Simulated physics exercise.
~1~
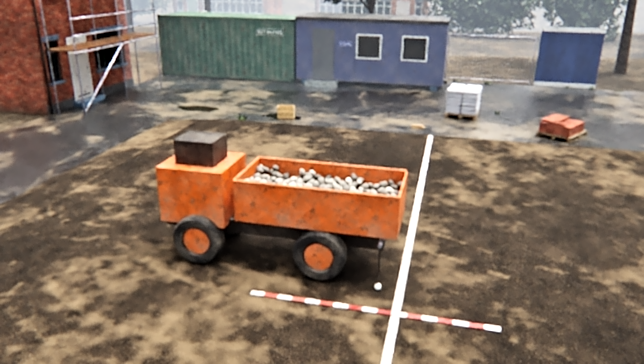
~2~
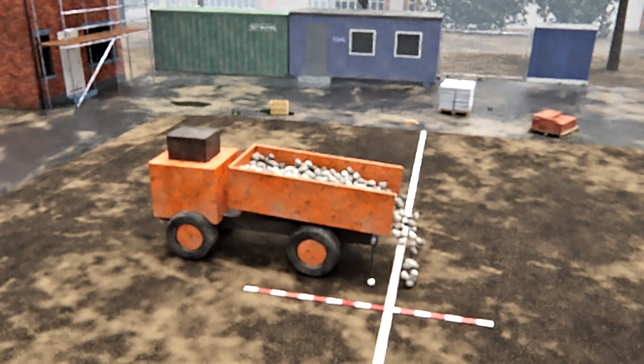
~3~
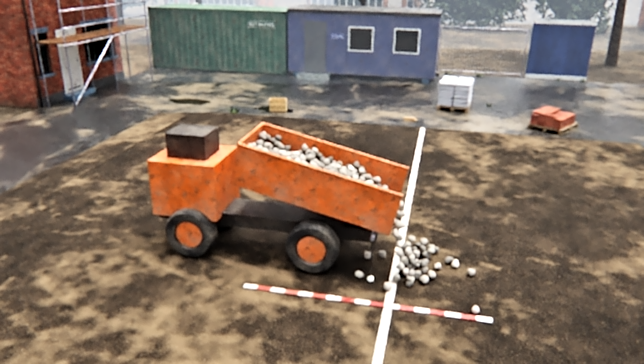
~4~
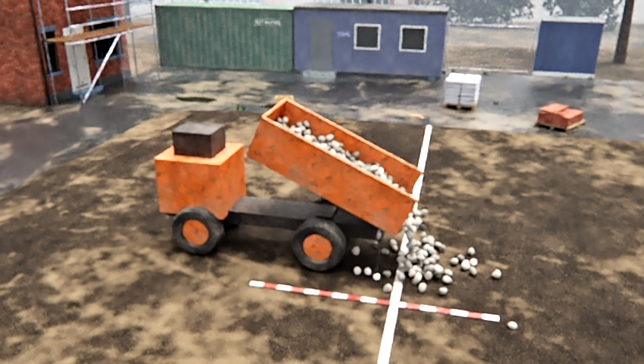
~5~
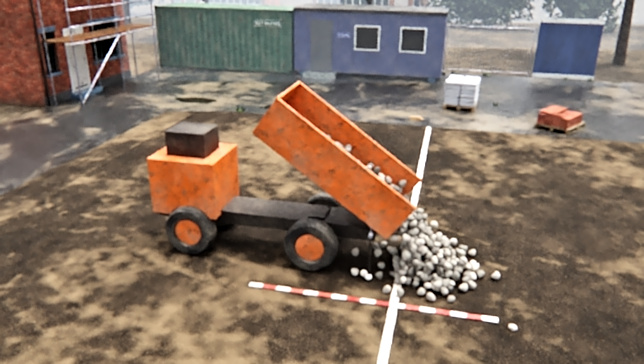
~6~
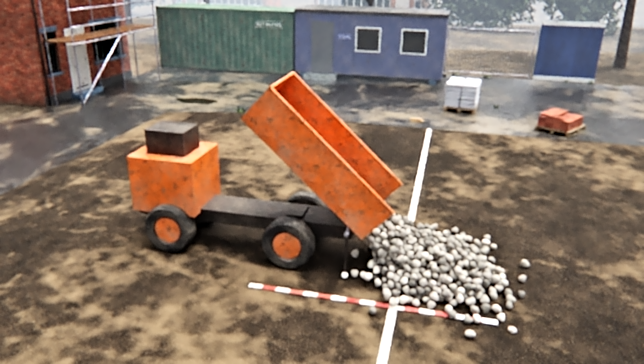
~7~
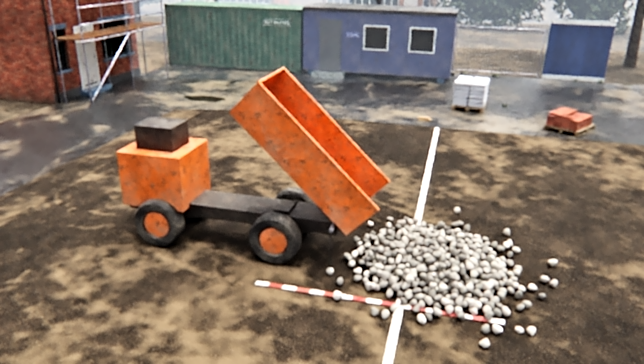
Orange tipper truck raising its body and spilling pale cobbles across a white line, then edging left, leaving a heap mostly beyond it.
